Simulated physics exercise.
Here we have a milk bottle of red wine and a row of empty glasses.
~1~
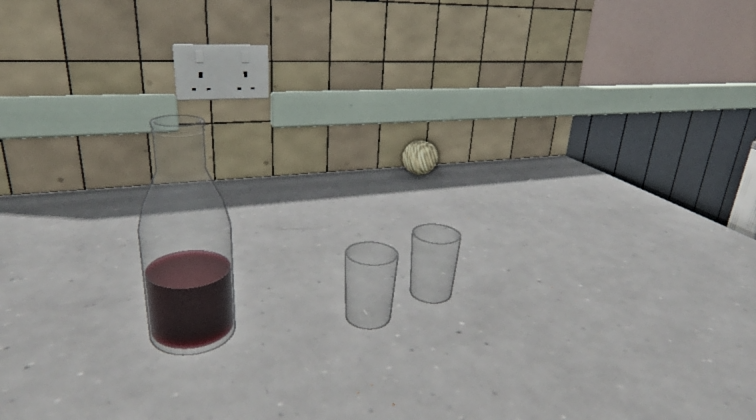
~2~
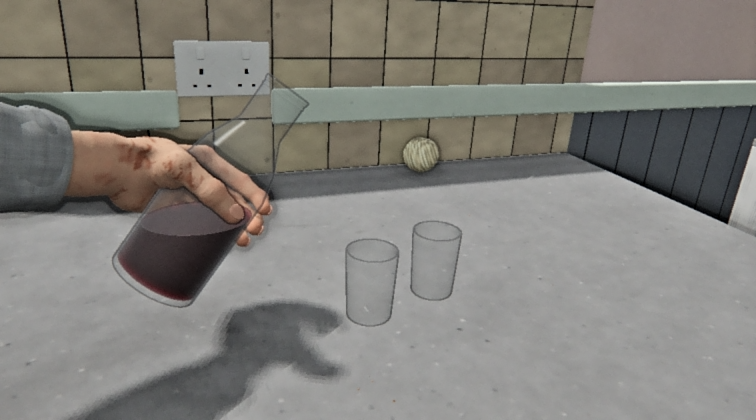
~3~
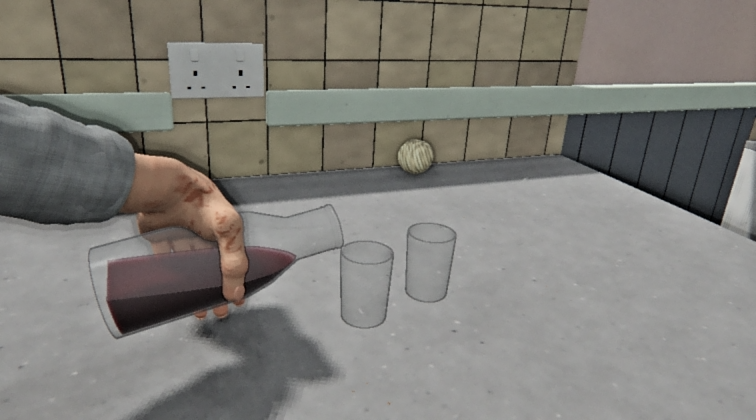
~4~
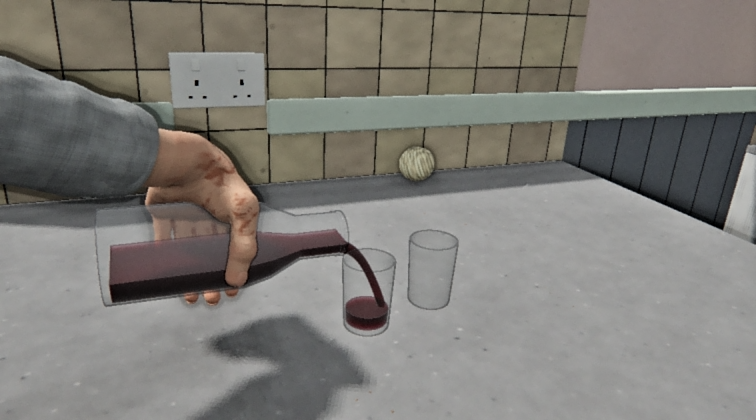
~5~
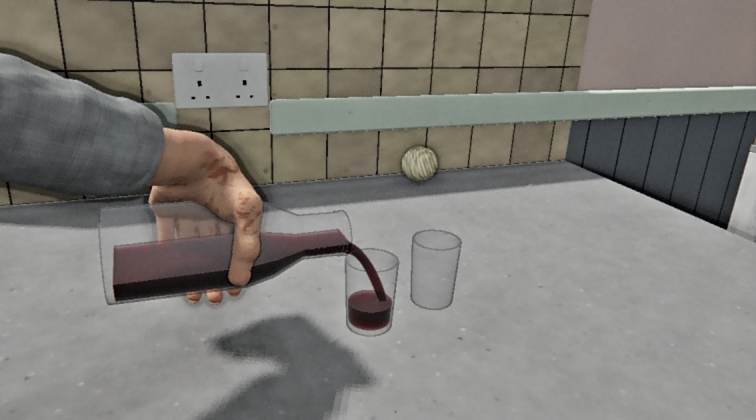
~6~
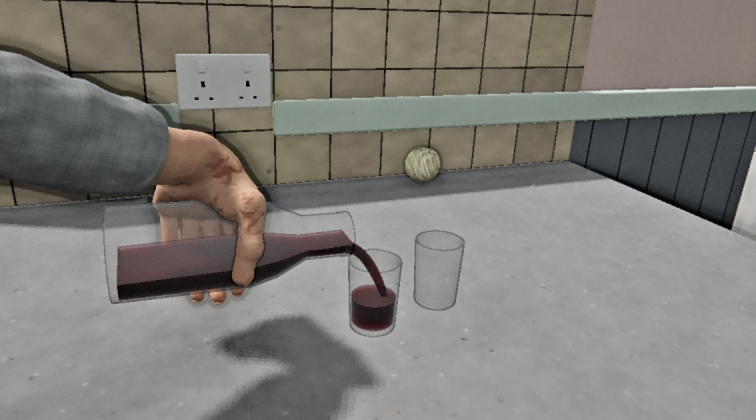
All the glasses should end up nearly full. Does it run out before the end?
It will do.
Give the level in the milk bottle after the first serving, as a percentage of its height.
Near 20 in a hundred.
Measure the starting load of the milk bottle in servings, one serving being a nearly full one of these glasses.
It makes near 3.0.
Soon after, the first is about two thirds full.
Later, the first is done and the milk bottle has about two thirds of its load.
In the end, both are full and about a quarter of the red wine is over.
